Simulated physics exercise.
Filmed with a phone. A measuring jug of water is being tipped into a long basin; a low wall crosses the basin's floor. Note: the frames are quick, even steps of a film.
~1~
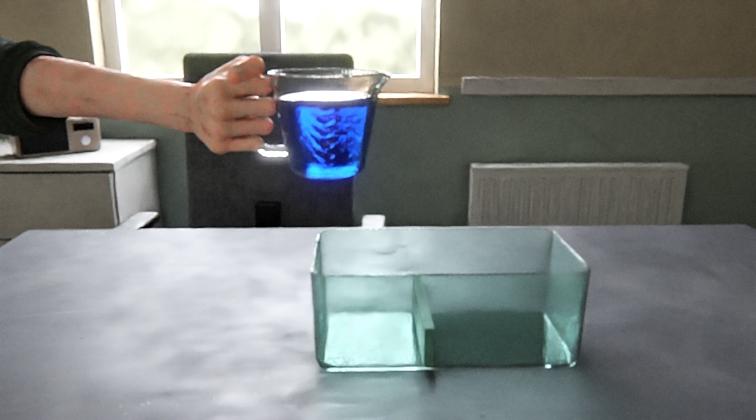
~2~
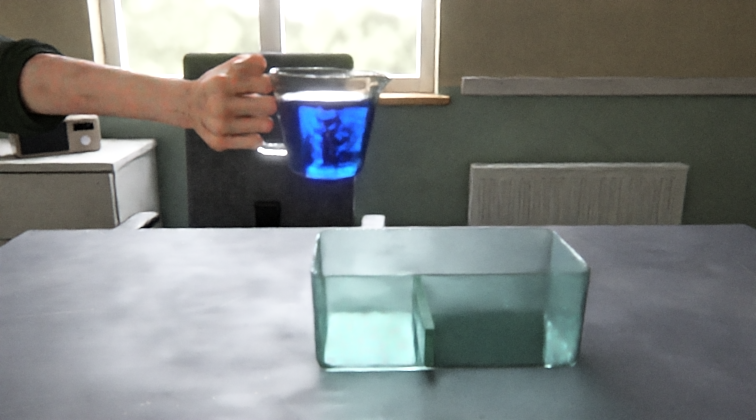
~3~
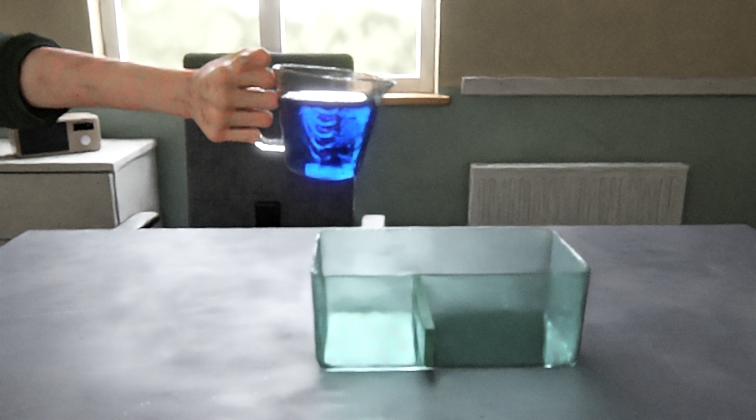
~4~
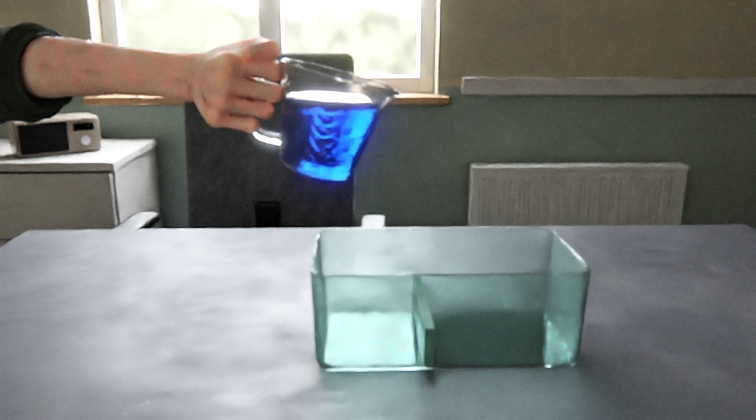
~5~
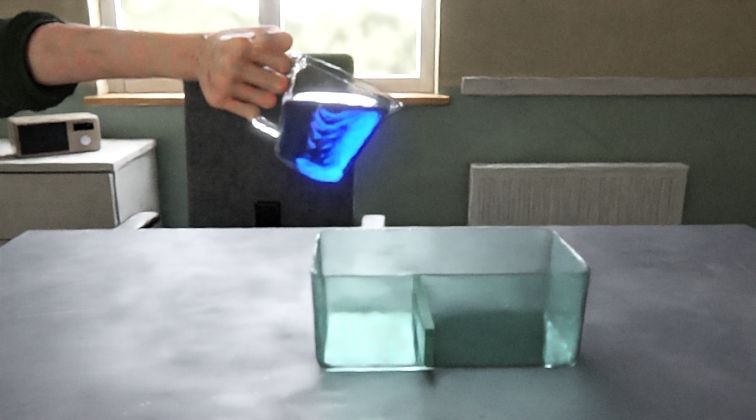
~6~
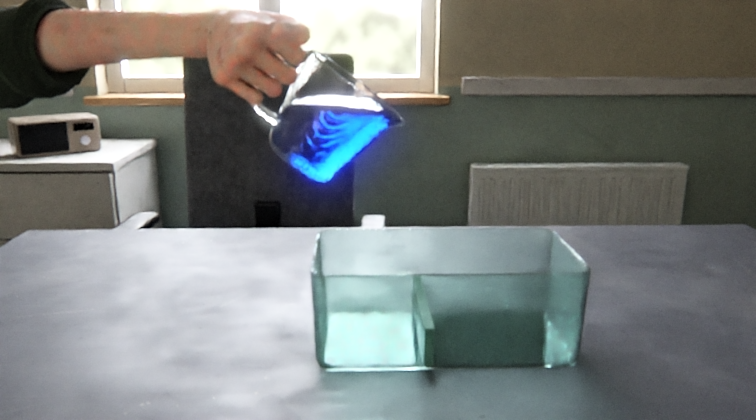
In a room with a window and radiator, a hand holds a glass jug of blue liquid above a divided glass basin on a table, then gradually tilts the jug to the right, its spout lowering.
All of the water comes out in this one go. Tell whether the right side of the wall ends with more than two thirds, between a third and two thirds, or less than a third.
The share right of the wall is the middle band, one third to two thirds.
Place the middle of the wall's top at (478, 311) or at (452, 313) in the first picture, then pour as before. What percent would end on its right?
Note - case one near 10 %, case two near 20 %.
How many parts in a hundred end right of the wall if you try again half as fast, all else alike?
I'd say roughly 75 in every hundred ends up there.
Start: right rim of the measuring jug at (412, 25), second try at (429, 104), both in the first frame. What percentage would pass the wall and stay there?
85 %, then 90 %.
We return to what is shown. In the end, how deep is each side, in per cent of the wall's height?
Some 30 per cent left and 20 right.
A moment on, the measuring jug is tipped right over and 39 per cent is still to pour, 1 is left of the wall and 24 right of it.
Next, the measuring jug is tipped right over and 3 per cent is still to pour, 37 is left of the wall and 50 right of it.
Then the measuring jug is tipped right over and 0 per cent is still to pour, 45 is left of the wall and 51 right of it.
Later the measuring jug is tipped right over and 0 per cent is still to pour, 46 is left of the wall and 51 right of it.
Finally, 46 per cent lies left of the wall, 52 right of it and 3 outside.
